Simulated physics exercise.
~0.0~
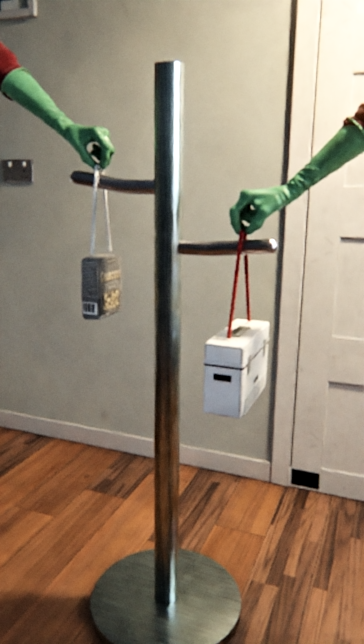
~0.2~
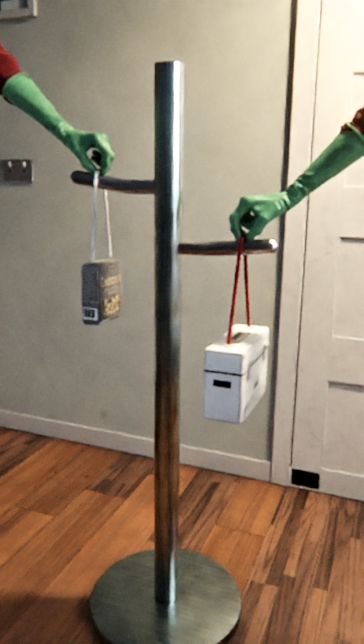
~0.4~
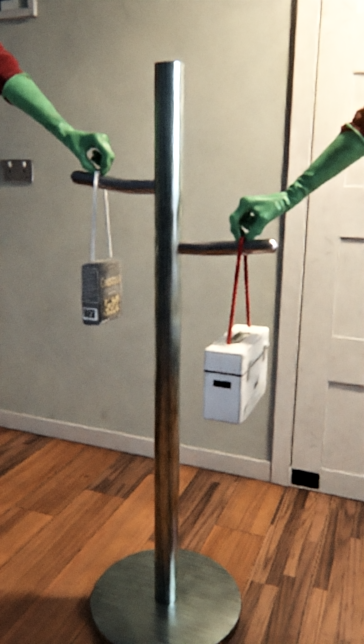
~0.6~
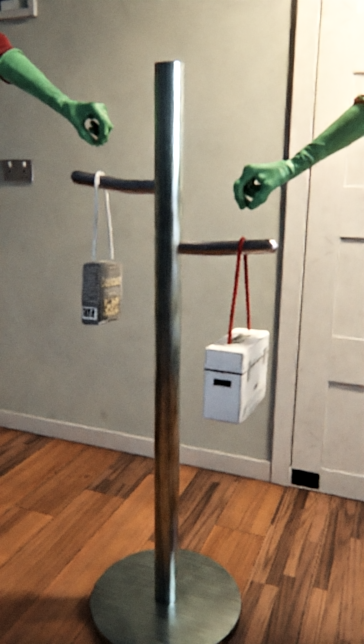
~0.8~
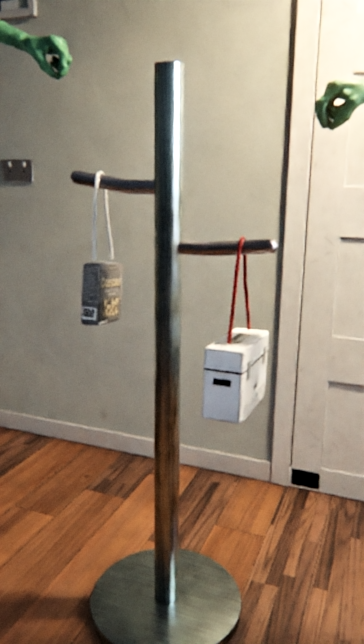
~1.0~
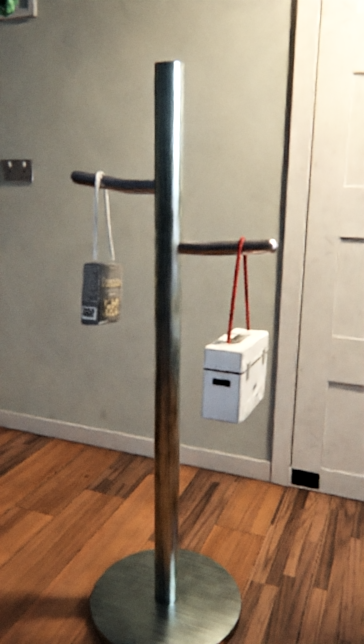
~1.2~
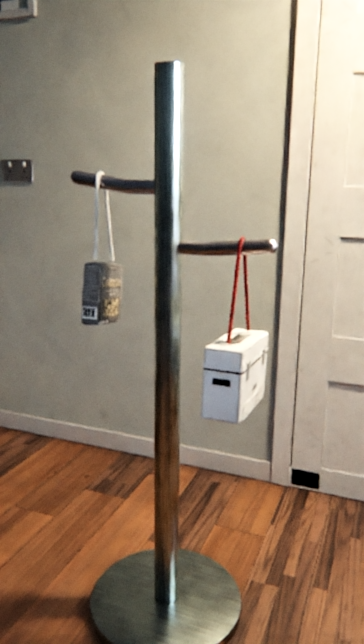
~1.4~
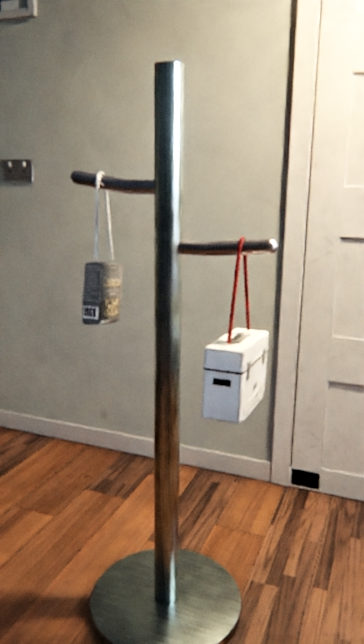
Green-gloved hands releasing a grey pouch and a white case on a metal stand's pegs, then withdrawing, leaving both hanging.
